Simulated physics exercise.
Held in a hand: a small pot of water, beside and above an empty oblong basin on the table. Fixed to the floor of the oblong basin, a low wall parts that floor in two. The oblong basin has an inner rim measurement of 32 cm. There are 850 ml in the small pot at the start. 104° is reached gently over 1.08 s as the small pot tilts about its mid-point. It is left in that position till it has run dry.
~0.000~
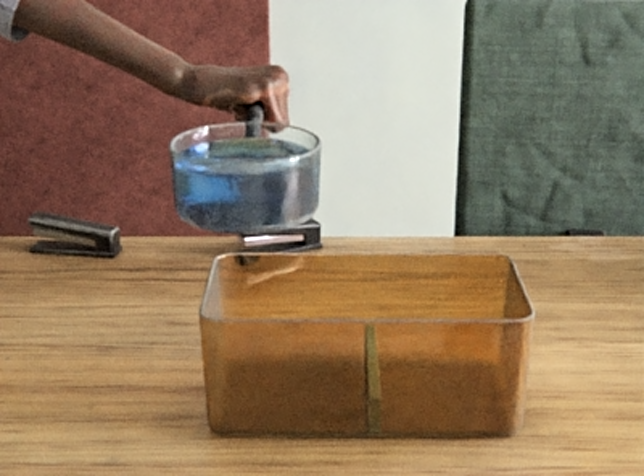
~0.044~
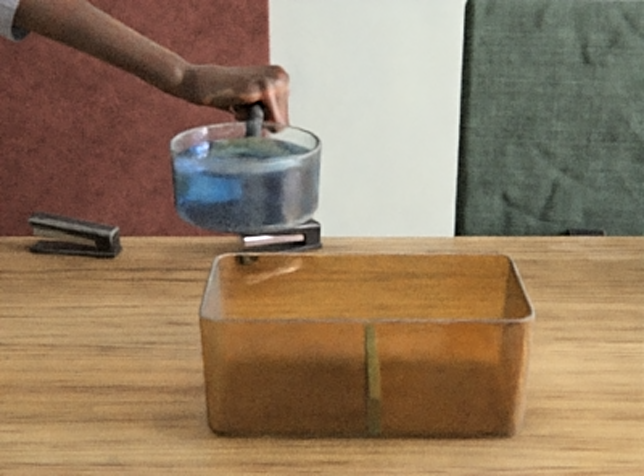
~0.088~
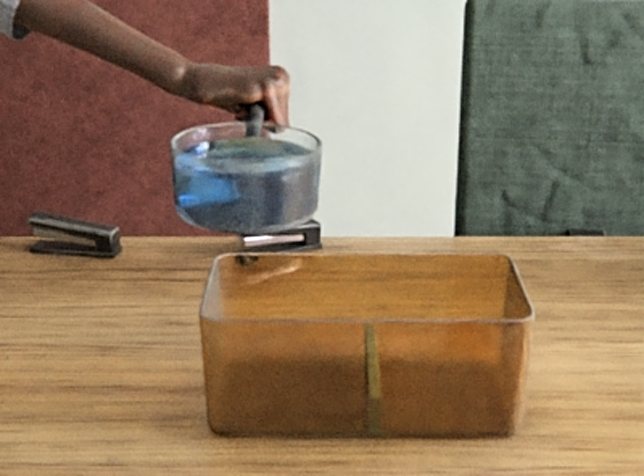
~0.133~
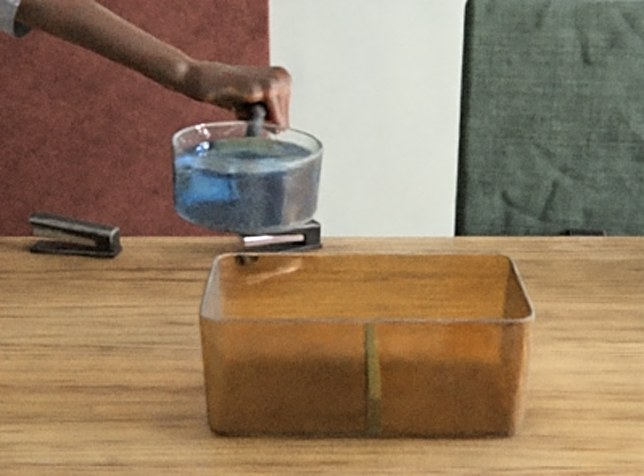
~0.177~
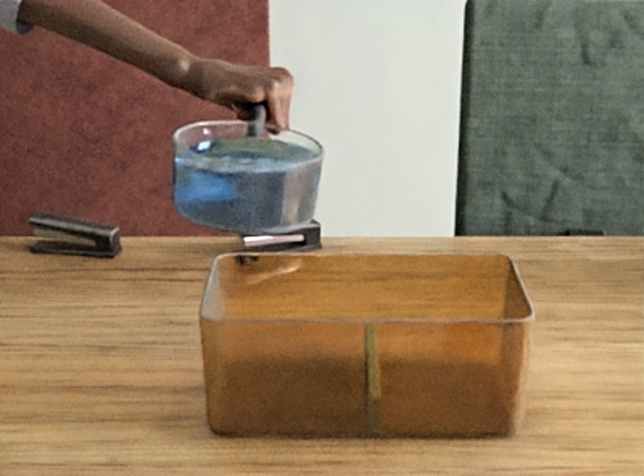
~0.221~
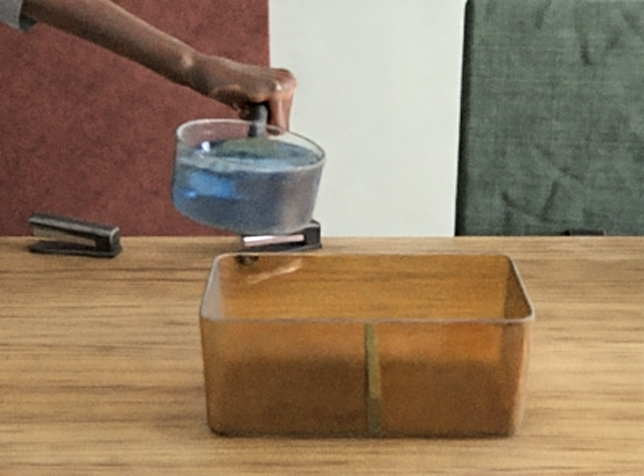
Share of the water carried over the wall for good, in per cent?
Near 61 per cent.
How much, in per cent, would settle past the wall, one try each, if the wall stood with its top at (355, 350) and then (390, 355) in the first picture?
70 % and 40 %.
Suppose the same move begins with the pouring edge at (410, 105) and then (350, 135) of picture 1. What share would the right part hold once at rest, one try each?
Try 1: 80 %; try 2: 75 %.
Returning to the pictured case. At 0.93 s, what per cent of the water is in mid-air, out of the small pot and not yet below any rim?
Airborne fraction: Approx. 7 %.
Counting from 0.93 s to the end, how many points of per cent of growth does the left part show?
Some 16 per cent.
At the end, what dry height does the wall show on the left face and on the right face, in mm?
Measured: Left around 28 mm, right around 18 mm.
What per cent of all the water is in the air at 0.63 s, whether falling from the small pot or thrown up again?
Roughly 30 percent.
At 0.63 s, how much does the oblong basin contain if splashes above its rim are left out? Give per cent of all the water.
I'd put it near 14 percent.
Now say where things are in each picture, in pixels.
Tilt 0°; pouring edge (320, 144); surface from (175, 155) to (317, 155); the oblong basin's rim runs from (208, 286) to (521, 286); the wall's top is at (373, 362), in the first picture.
Tilt 0°; pouring edge (320, 145); surface from (176, 155) to (317, 155), in the second picture.
Tilt 2°; pouring edge (321, 147); surface from (177, 155) to (318, 156), in the third picture.
Tilt 4°; pouring edge (322, 149); surface from (177, 154) to (319, 156), in the fourth picture.
Tilt 7°; pouring edge (323, 153); surface from (177, 154) to (320, 158), in the fifth picture.
Tilt 10°; pouring edge (325, 158); surface from (177, 156) to (322, 158), in the sixth picture.
After 0.63 s the tilt is 65° and 55 per cent is still to pour, 3 is left of the wall and 12 right of it.
After 0.93 s the tilt is 99° and 10 per cent is still to pour, 23 is left of the wall and 61 right of it.
After 1.24 s the tilt is 104° and 0 per cent is still to pour, 38 is left of the wall and 61 right of it.
After 1.58 s the tilt is 104° and 0 per cent is still to pour, 39 is left of the wall and 61 right of it.
In the end 39 per cent lies left of the wall, 61 right of it and 0 outside.
